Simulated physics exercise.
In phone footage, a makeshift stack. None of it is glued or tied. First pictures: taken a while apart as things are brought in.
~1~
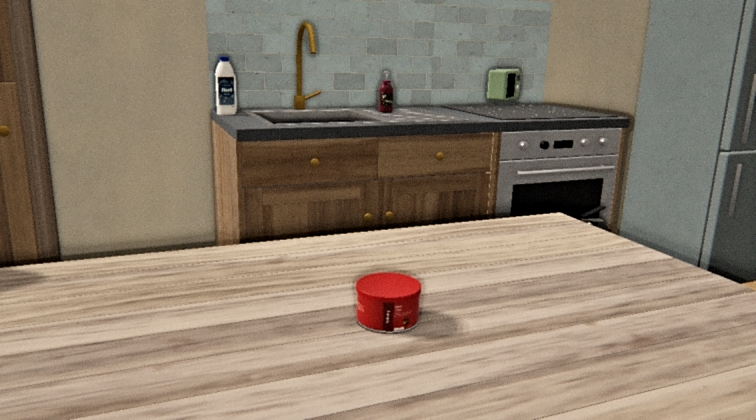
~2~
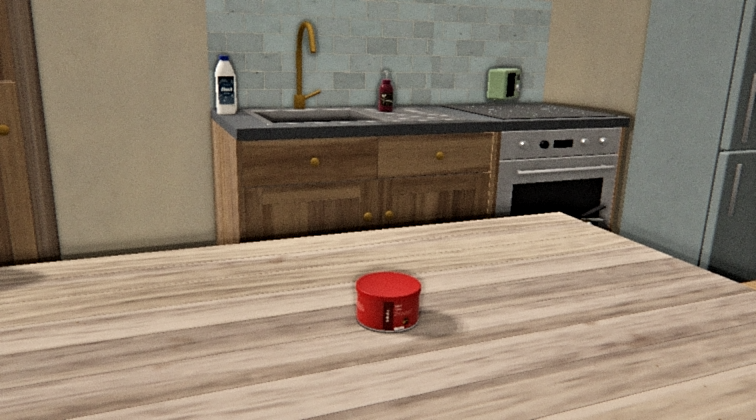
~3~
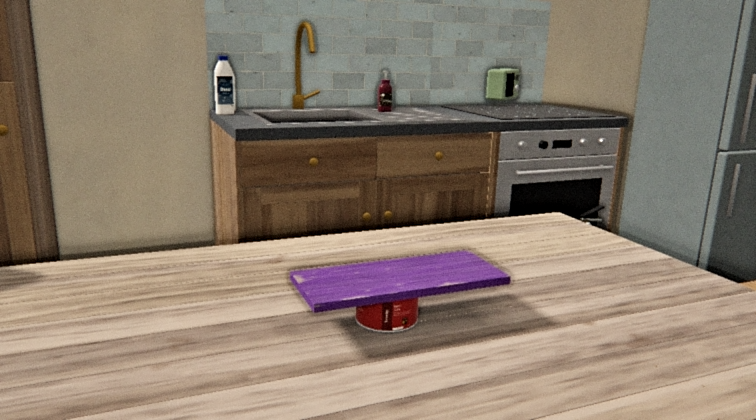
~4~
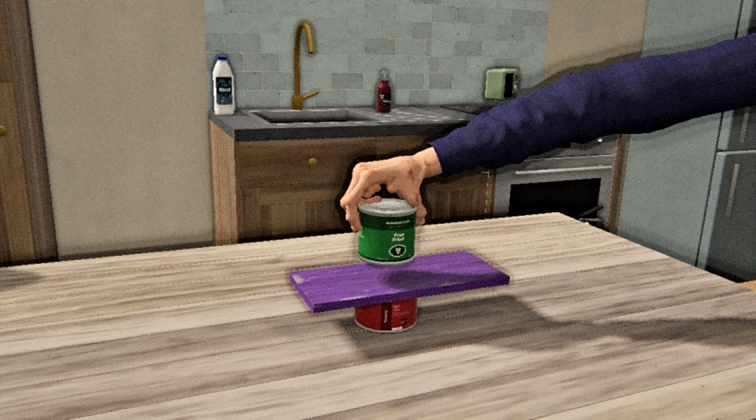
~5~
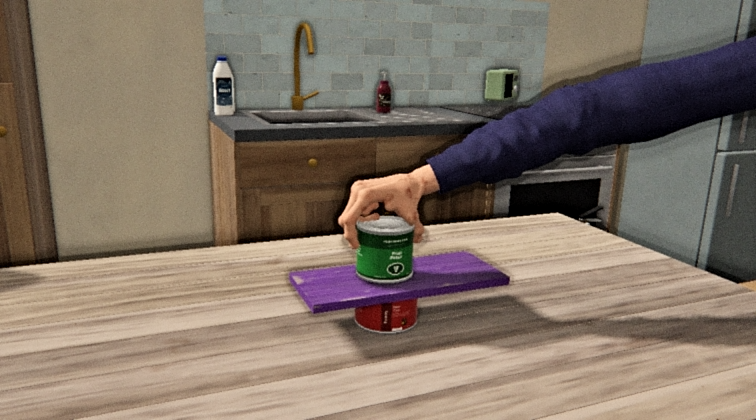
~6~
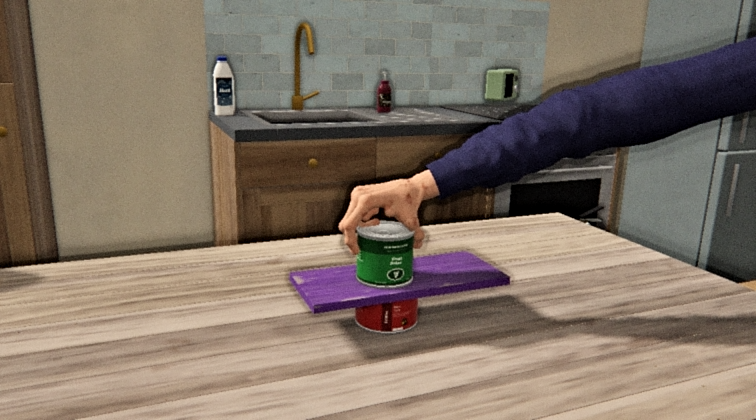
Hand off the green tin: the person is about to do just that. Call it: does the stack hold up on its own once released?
Holds up.
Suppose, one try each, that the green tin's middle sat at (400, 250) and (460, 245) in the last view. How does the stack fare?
Stands firm, then topples.
Then, 0.40 s after the last picture, nothing has stirred.
Then, 1.00 s after the last picture, green tin resting near (385, 255).
At rest, all 3 in place. Seen from the same camera at the end, green tin near (384, 255). The stack holds.
